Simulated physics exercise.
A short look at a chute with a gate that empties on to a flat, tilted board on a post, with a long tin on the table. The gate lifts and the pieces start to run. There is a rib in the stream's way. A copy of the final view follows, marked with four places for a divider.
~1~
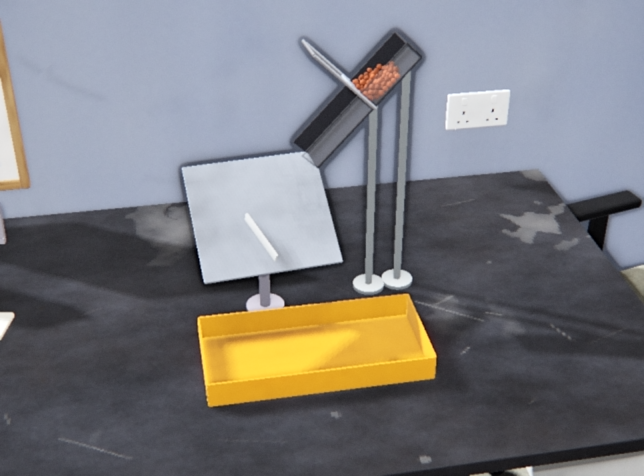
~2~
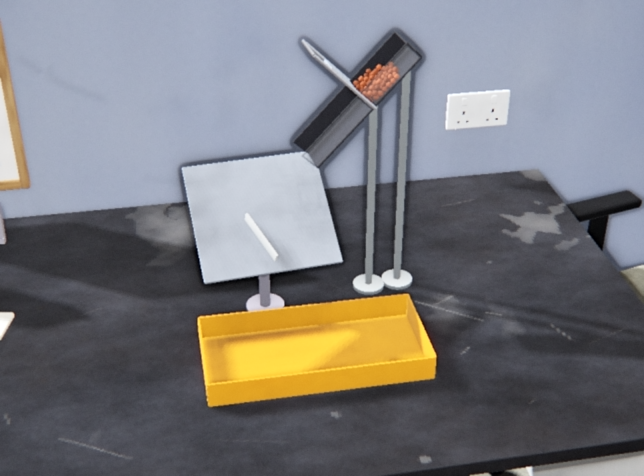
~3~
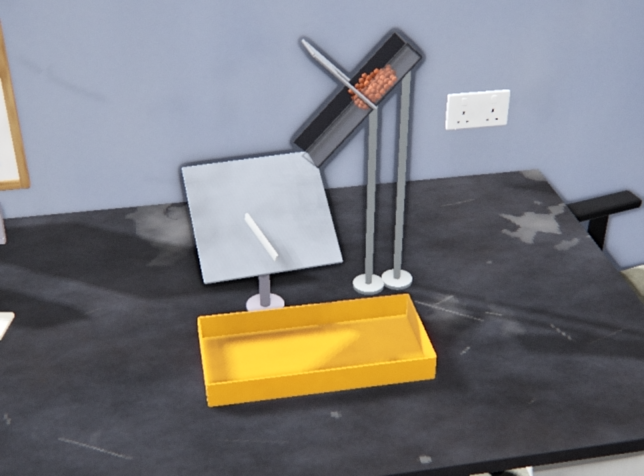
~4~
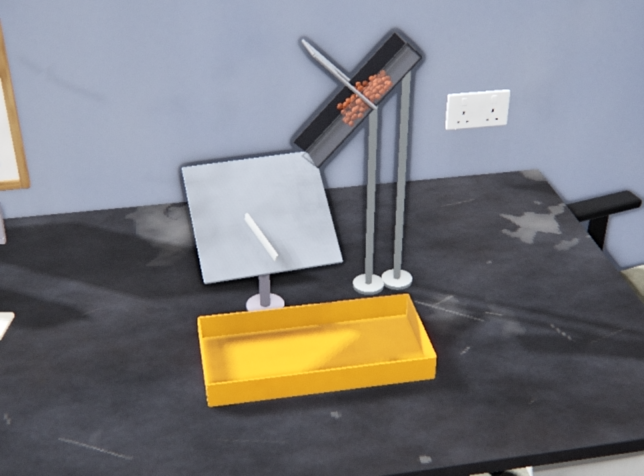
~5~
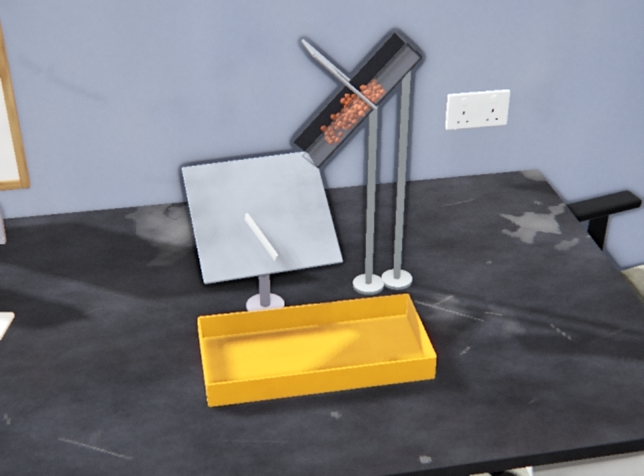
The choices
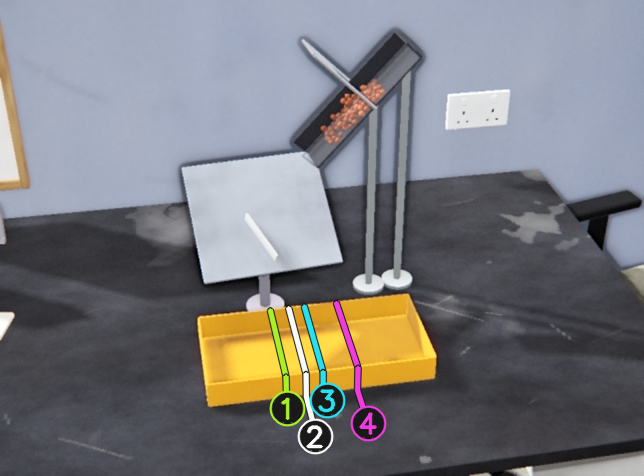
A tilted board standing behind a yellow tin as orange-red pellets start sliding down a dark chute past a raised gate.
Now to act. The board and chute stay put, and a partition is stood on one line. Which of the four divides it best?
I would pick line 3.
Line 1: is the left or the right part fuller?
More lands on the right.
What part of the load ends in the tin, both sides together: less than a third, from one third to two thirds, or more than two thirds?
More than two thirds.
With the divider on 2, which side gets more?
Right.
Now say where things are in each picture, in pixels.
The first picture shows load behind the gate at (376, 82), clay pellets; lip of the chute at (313, 161), sloping fairly steeply.
The second picture shows middle of the board at (262, 214), tilted fairly steeply; middle of its low edge at (275, 272); of its high edge at (249, 159).
The third picture shows front corners of the tin at (207, 385) and (436, 357), empty; front of the load at (358, 103).
The fourth picture shows middle of the load at (365, 96); its front at (346, 120), about a third of the way to the lip; rib from (247, 213) to (277, 256).
The fifth picture shows middle of the load at (356, 106); its front at (328, 139), about two thirds of the way to the lip.
On the marked copy, line 1 crosses the front rim at (285, 375); line 2 crosses the front rim at (305, 373); line 3 crosses the front rim at (322, 371); line 4 crosses the front rim at (357, 366).
Choosing 1, of what is caught, a stray few on the left of the divider, nearly all on the right.
Choosing 2, of what is caught, a small part on the left of the divider, most on the right.
Choosing 3, of what is caught, about two thirds on the left of the divider, about a third on the right.
Choosing 4, of what is caught, nearly all on the left of the divider, a stray few on the right.
